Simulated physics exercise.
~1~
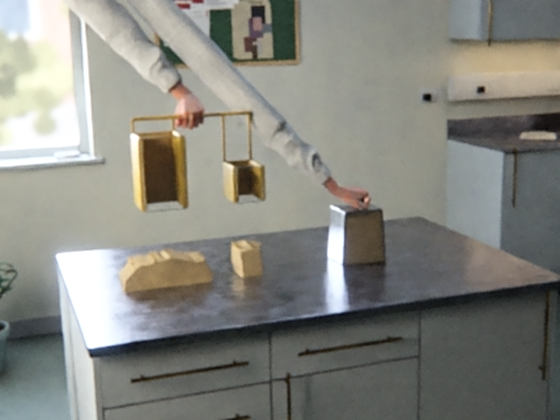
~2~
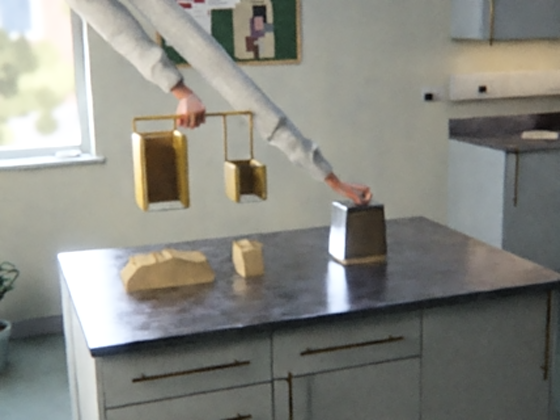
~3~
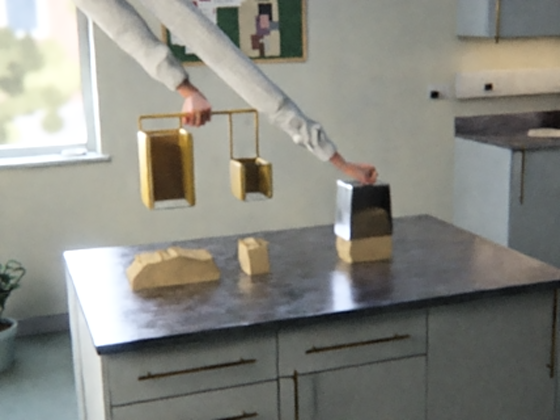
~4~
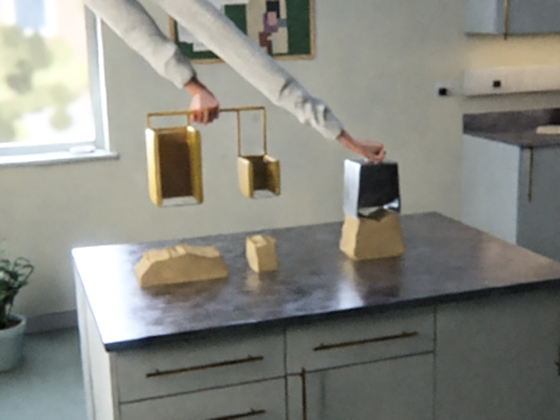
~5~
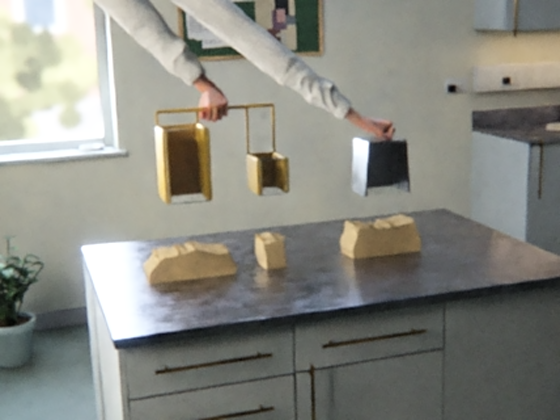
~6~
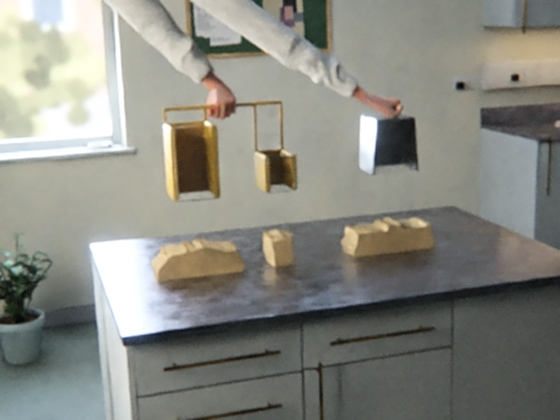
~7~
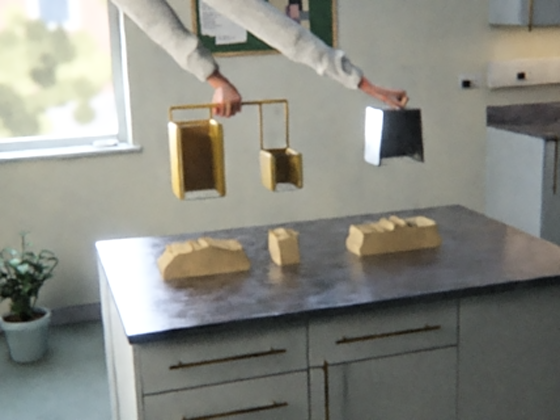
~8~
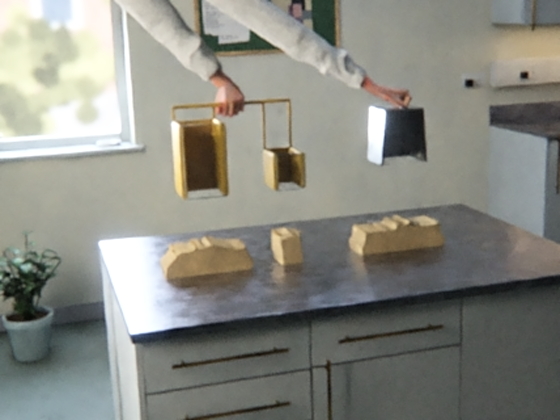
In a pale kitchen with a window on the left, the view looks slightly down on a grey island with a dark, glossy top. Two sandy-tan blocks, one long and one small, sit on the left while one hand holds a gold double frame above them. The other hand grips a silvery, tapered tin on the right and draws it straight up as the view drifts. A tan block emerges, stands briefly, then slumps and spreads into a low, uneven mound. Finally, the tin hangs still above it, the mound clearly lower than the tin is deep.
